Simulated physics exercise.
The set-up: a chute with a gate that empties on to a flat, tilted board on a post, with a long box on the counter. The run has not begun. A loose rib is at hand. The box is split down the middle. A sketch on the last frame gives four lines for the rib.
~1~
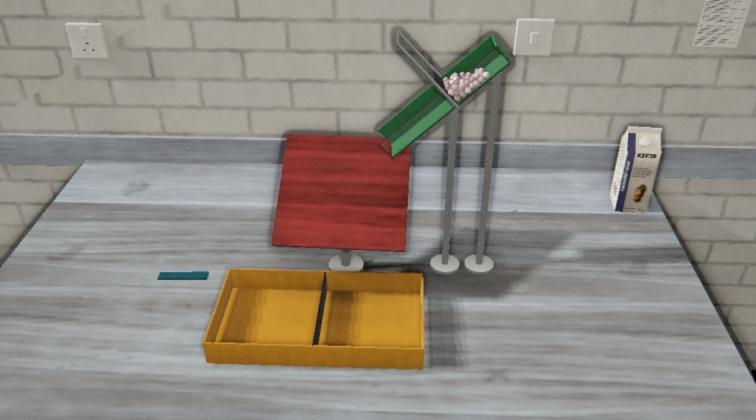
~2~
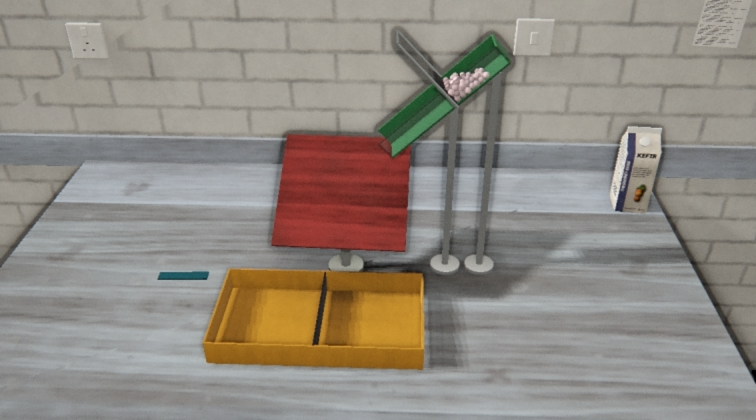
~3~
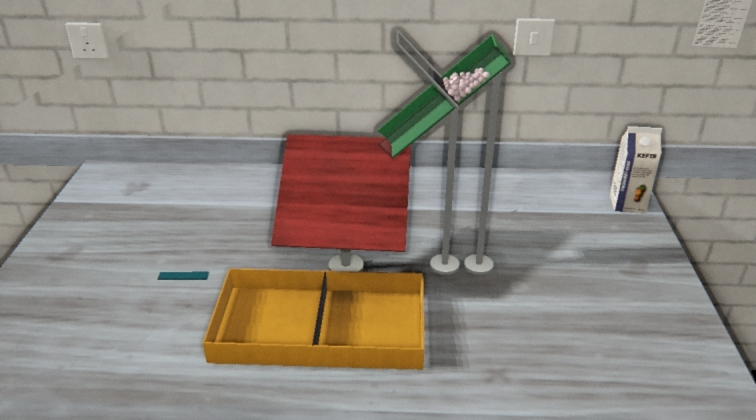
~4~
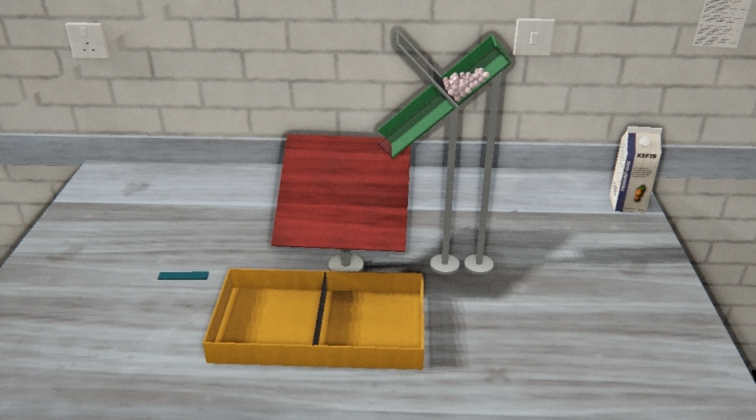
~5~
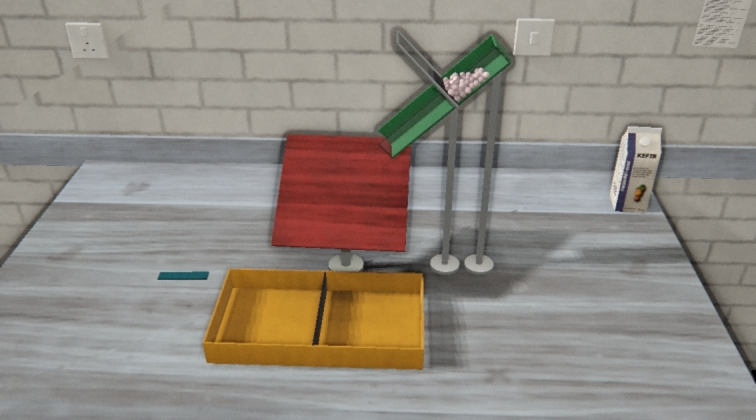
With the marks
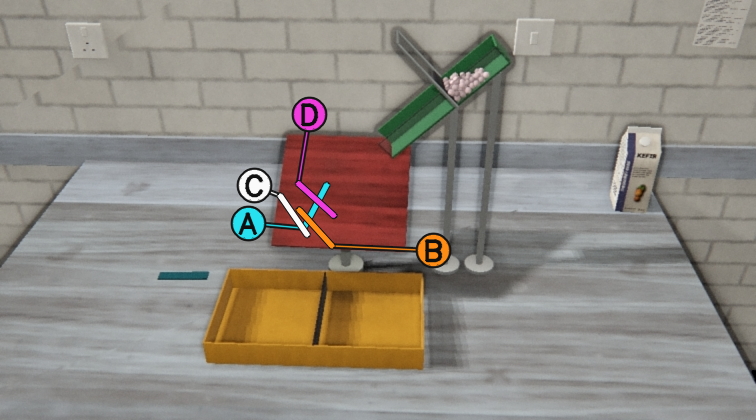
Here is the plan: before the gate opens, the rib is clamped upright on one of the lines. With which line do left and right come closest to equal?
C.
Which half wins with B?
The right half.
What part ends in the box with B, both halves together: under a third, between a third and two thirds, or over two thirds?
Over two thirds.
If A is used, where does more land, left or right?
The left half.
On the marked copy, line A from (326, 185) to (303, 228); line B from (299, 209) to (331, 245); line C from (280, 195) to (307, 234); line D from (298, 183) to (333, 215).
Choosing A, of what is caught, most in the left half, about a quarter in the right.
Choosing B, of what is caught, a small part in the left half, most in the right.
Choosing C, of what is caught, about a third in the left half, about two thirds in the right.
Choosing D, of what is caught, a small part in the left half, most in the right.
